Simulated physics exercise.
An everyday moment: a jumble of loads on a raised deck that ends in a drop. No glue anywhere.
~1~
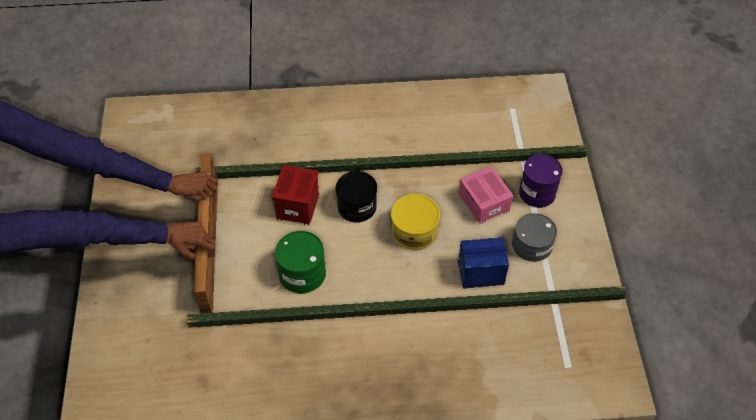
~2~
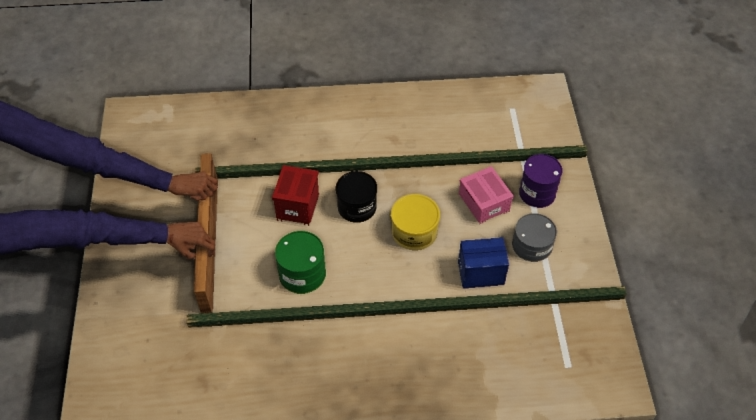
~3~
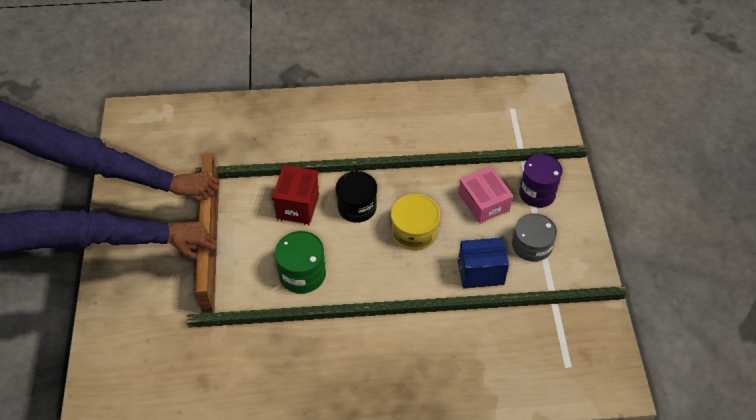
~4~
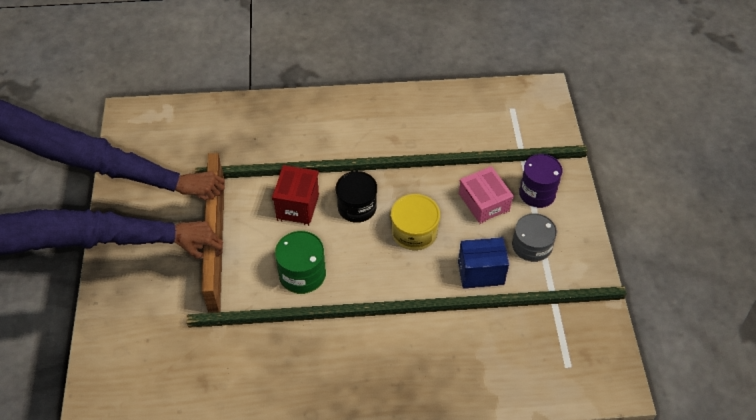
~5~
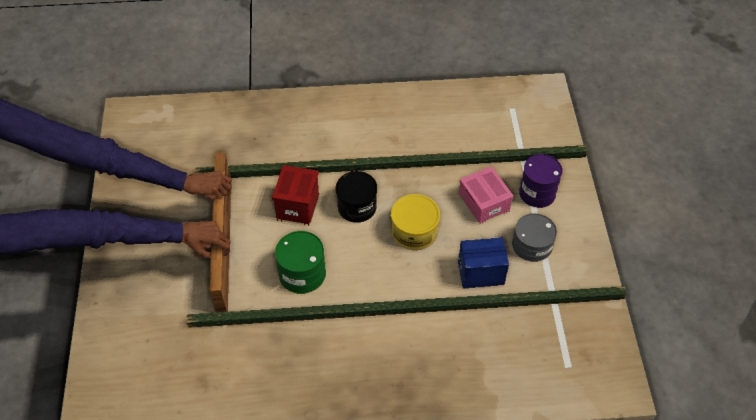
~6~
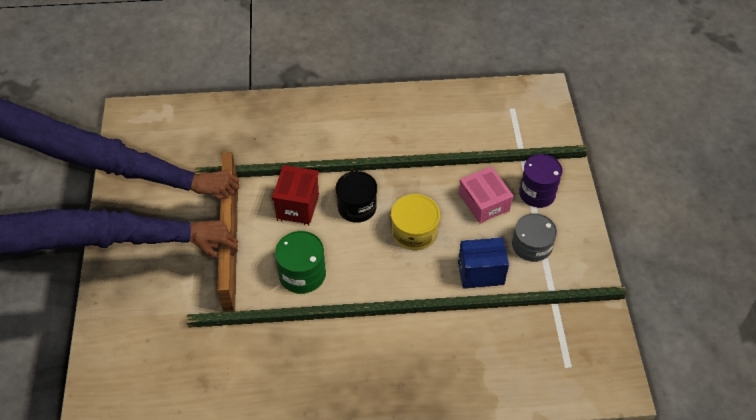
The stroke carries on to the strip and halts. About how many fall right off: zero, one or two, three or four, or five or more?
Outcome: The number that fall off is one or two.
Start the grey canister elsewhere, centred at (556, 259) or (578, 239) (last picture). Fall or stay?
In turn it tumbles off; is kept.
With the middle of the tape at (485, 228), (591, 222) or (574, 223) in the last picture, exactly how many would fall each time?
In that order 1, 8 and 5.
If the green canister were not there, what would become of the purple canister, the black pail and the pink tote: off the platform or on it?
The purple canister comes down; the black pail does not fall; the pink tote falls.
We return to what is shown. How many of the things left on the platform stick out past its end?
That would be 3.
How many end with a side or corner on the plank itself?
In contact: 3.
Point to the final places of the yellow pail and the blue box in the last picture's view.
First (562, 212), then (616, 263).
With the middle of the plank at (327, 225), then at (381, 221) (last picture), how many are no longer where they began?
First 3, then 4.
Soon after, none off yet; purple canister at rest near (540, 181); grey canister at rest near (534, 238); pink tote at rest near (485, 195).
In the end, the number that fall off is one or two; gone, pink tote and purple canister.
